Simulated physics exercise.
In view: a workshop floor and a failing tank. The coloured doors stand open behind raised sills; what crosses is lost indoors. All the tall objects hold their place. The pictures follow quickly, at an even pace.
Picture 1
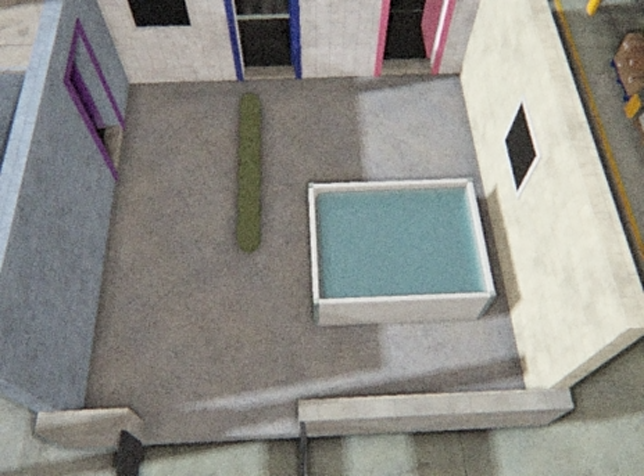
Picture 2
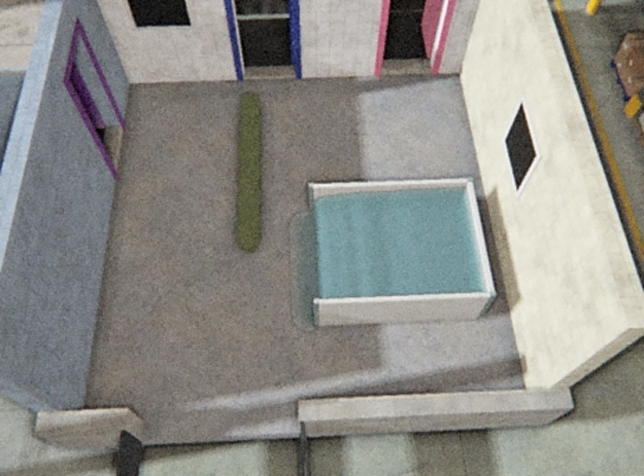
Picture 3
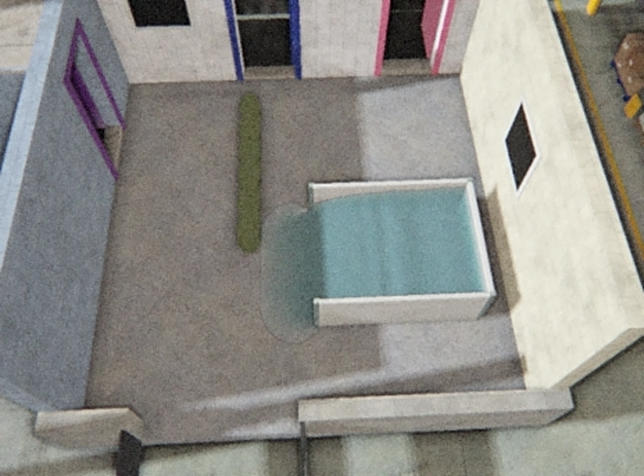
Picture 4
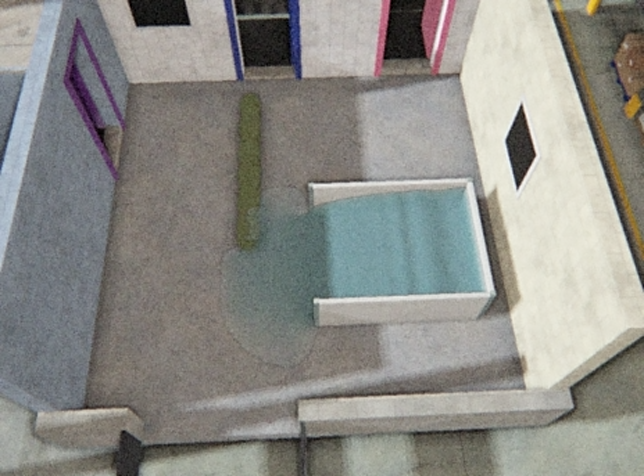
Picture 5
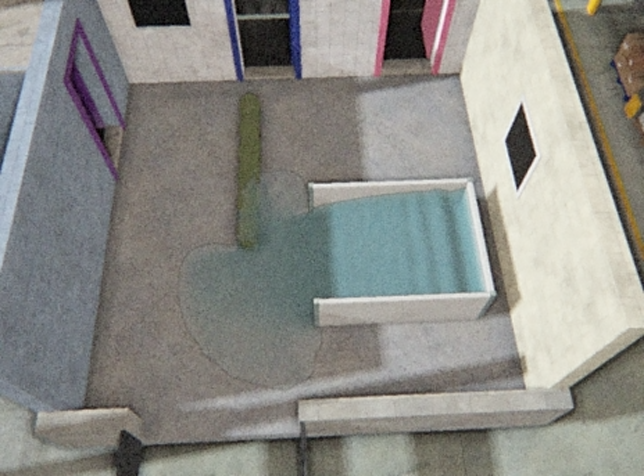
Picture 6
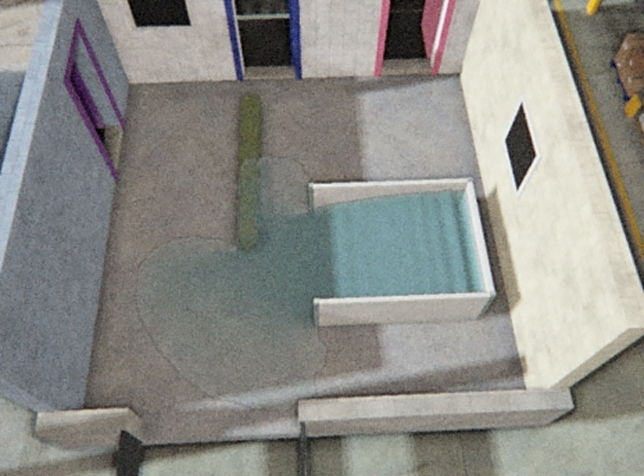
On a workshop floor, water pours from a tank's open left side and spreads leftward.
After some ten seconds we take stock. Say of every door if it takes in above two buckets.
One by one: The purple door holds within the limit; the pink door holds within the limit; the blue door floods.
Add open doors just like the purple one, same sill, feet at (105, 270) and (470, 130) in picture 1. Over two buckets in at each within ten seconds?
In turn: Takes more, keeps below it.
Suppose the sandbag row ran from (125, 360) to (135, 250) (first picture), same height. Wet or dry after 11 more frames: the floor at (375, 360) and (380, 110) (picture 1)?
As listed: Free of water, no water.
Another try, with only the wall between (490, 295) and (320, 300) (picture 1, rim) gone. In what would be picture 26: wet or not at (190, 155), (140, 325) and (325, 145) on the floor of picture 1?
In turn: Dry, wet, no water.
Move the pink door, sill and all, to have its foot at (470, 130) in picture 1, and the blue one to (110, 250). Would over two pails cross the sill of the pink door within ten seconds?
One by one: The pink one stays under.
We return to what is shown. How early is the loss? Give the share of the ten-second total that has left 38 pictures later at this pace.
About 75 per cent.
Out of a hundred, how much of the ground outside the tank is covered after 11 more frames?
About 50 per cent.
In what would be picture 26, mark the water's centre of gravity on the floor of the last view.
Close to (254, 244).
A moment on, water covers 40 % of the floor; the purple door not reached, the pink door not reached, the blue door wet at the sill, nothing in.
Next, water covers 50 % of the floor; the purple door wet at the sill, nothing in, the pink door not reached, the blue door over two buckets in.
Then, water covers 65 % of the floor; the purple door wet at the sill, nothing in, the pink door wet at the sill, nothing in, the blue door far over two buckets in.
Later, water covers 85 % of the floor; the purple door wet at the sill, nothing in, the pink door wet at the sill, nothing in, the blue door far over two buckets in.
In the end, water covers 90 % of the floor; the purple door wet at the sill, nothing in, the pink door wet at the sill, nothing in, the blue door far over two buckets in.
